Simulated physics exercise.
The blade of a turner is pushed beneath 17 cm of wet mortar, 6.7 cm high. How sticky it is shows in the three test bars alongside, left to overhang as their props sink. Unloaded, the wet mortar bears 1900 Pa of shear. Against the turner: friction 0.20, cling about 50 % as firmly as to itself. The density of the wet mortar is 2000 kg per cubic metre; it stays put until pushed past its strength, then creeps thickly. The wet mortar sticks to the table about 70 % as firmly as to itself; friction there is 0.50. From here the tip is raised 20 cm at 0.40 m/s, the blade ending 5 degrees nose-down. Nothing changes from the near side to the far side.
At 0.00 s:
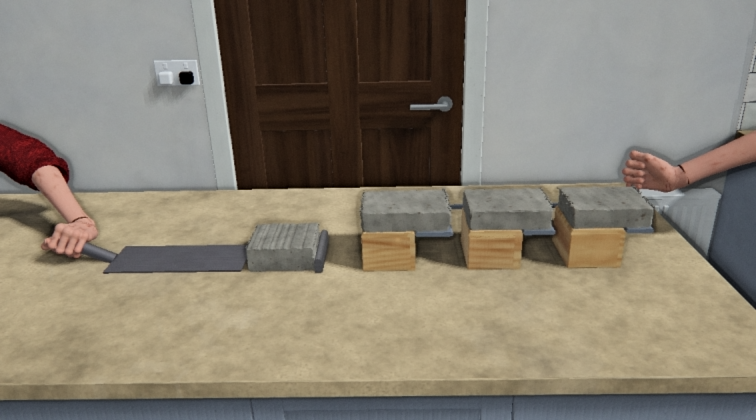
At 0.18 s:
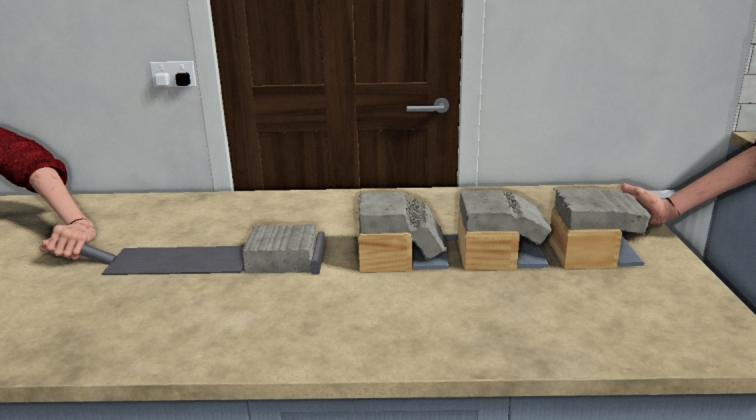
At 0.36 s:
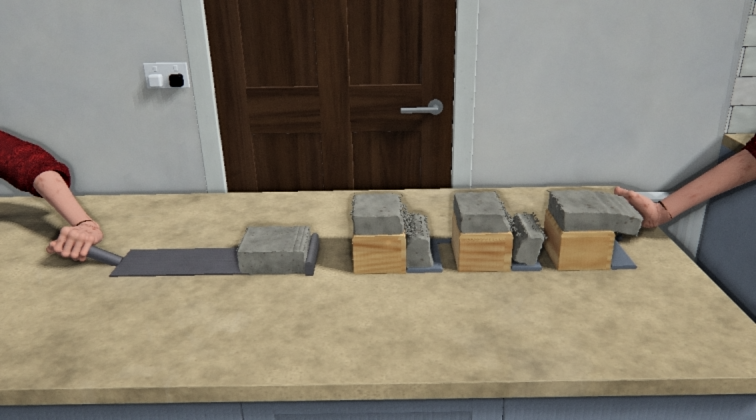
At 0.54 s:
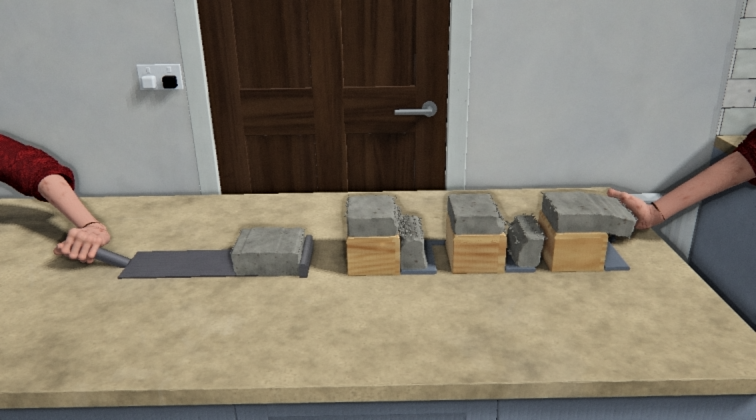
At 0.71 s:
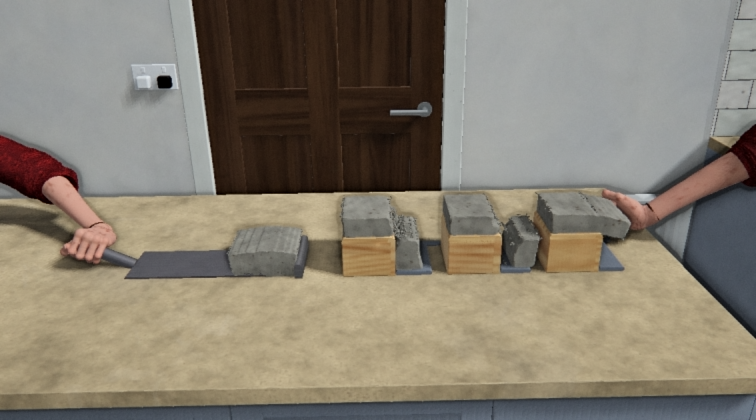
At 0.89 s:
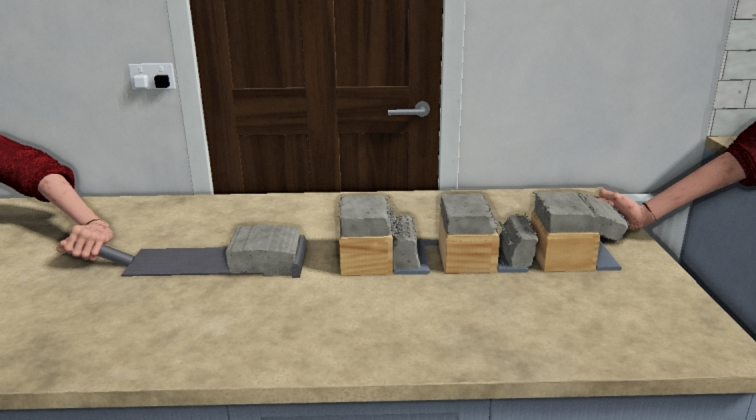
Two of three grey slabs overhanging wooden blocks broke and their ends dropped, while the third only drooped beside a hand at right; meanwhile, another hand slid a flat blade rightward under a grey block.
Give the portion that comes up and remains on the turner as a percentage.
Expect roughly 42 %.
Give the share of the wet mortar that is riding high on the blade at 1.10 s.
Some 16 per cent.
After 1.10 s, the tip is 8.5 cm up.
After 1.35 s, the tip is 18 cm up.
After 1.60 s, the tip is 20 cm up and 42 % is riding high on the blade.
After 1.85 s, the tip is 20 cm up and 42 % is riding high on the blade.
After 2.10 s, at the end, the tip is 20 cm up and 42 % is riding high on the blade.
